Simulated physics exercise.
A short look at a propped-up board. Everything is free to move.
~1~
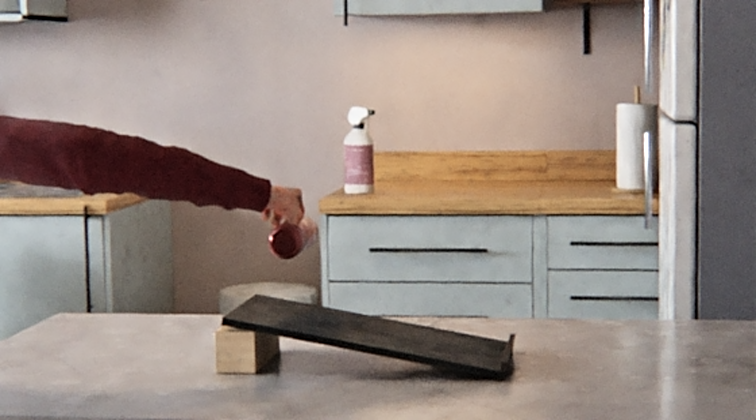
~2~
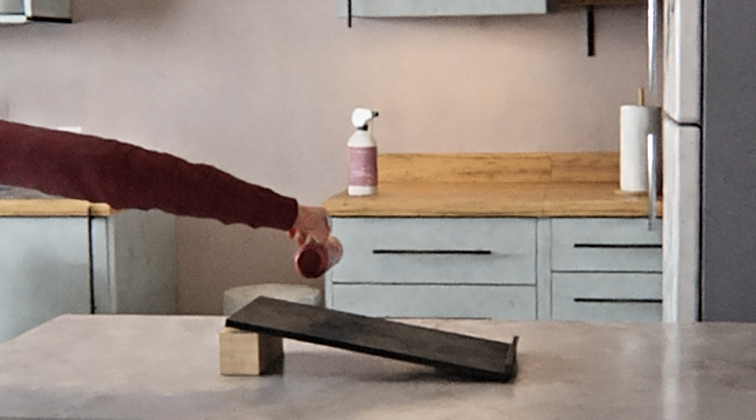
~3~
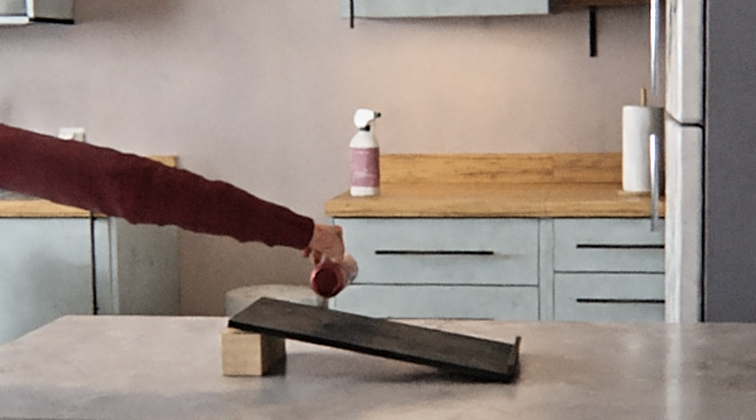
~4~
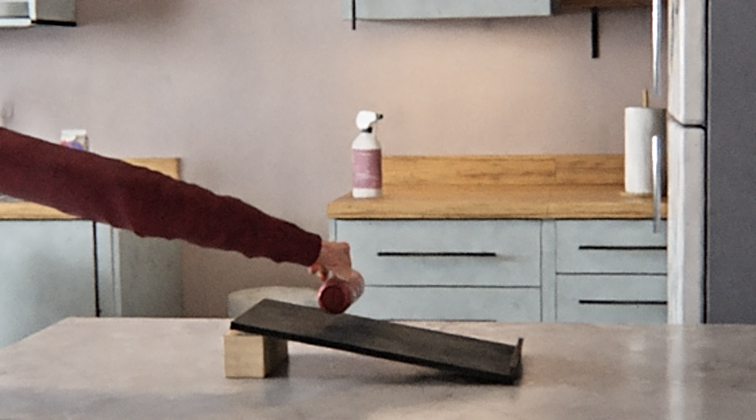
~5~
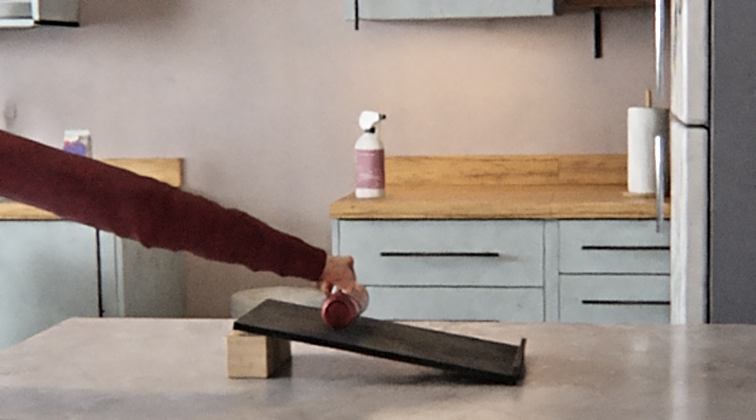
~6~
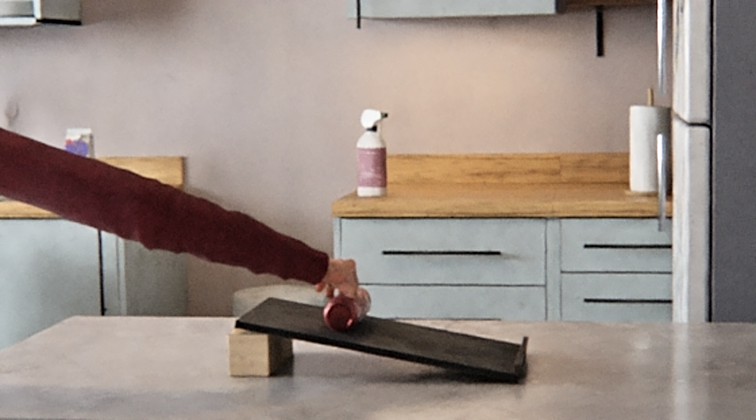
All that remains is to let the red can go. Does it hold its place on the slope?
In the end the red can goes downhill.
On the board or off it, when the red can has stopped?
It comes off the board.
Then, 0.60 s on from there, red can shifted well along near (430, 324).
Then, 1.10 s on from there, red can now off the board.
Then, 1.80 s on from there, things are still on the move.
In the end, off the board, red can. At the end, from the last picture's camera, red can near (711, 354). The red can slides or rolls down.
